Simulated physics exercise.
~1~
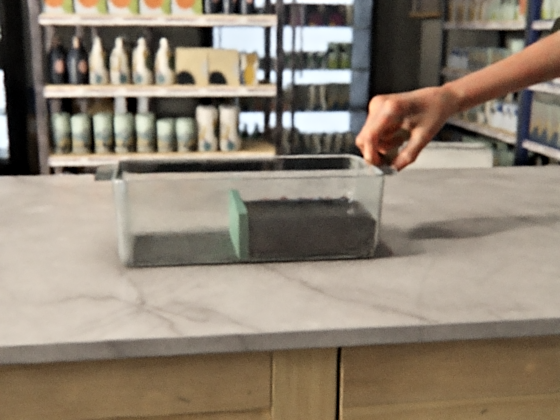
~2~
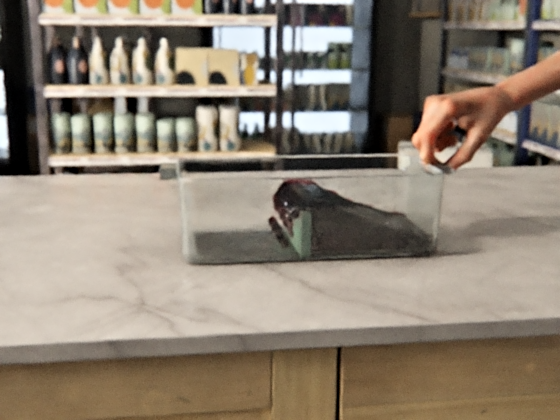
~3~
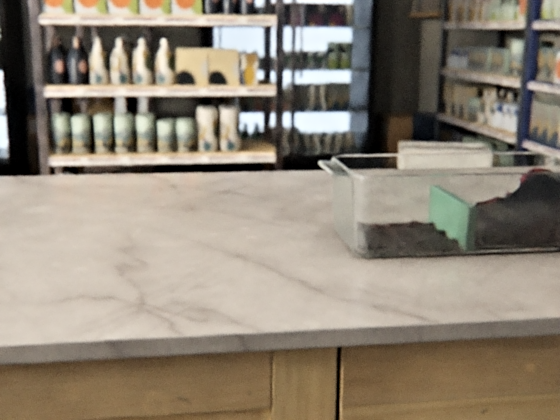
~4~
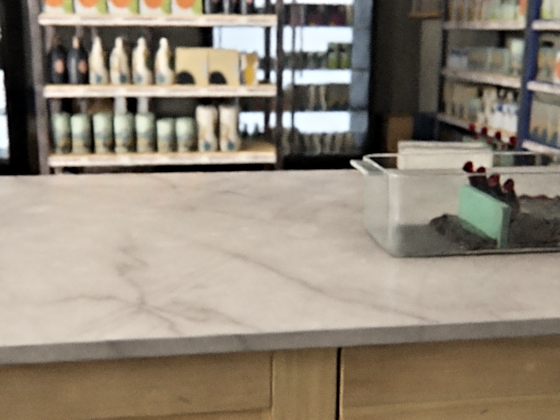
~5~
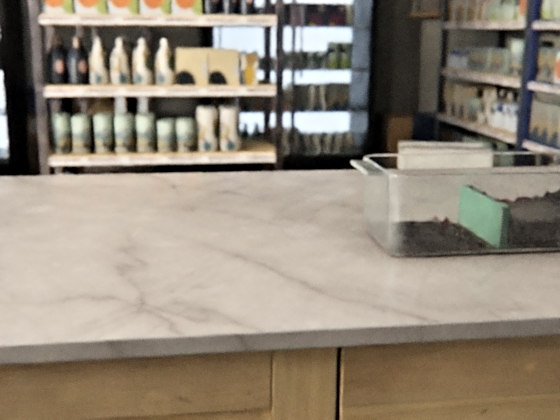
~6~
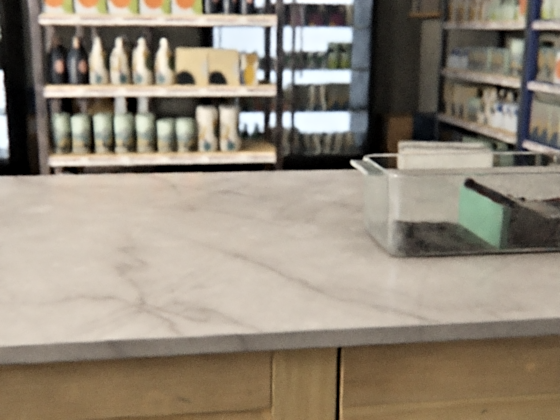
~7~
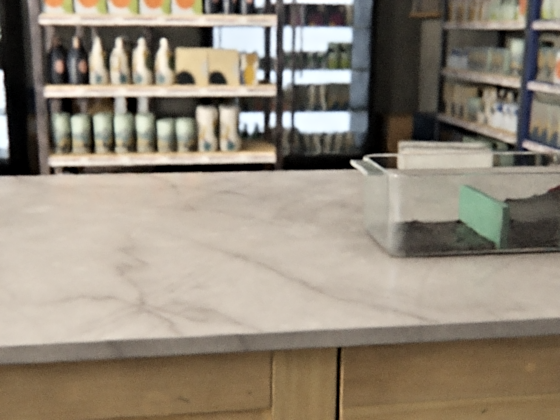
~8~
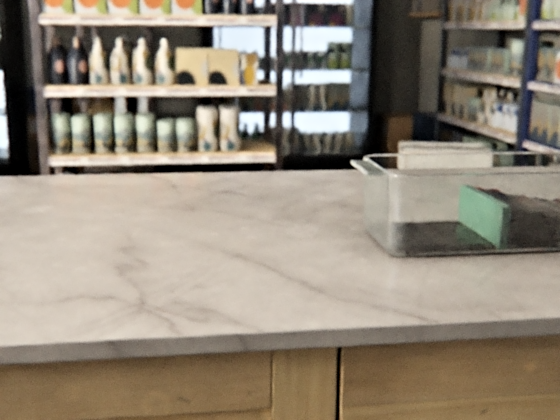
A clear, open food box holding dark liquid sits on a marble counter, with most of the liquid to the right of a green divider and a shallow layer to the left. A hand gripping its right end pulls it to the right, and the liquid heaps up against the divider with a reddish crest. The box slides on toward the right edge of the view, and dark liquid splashes up above the divider as it reaches its stopping place. The sloshing then dies down, leaving a low, dark layer on the left and the rest on the right.
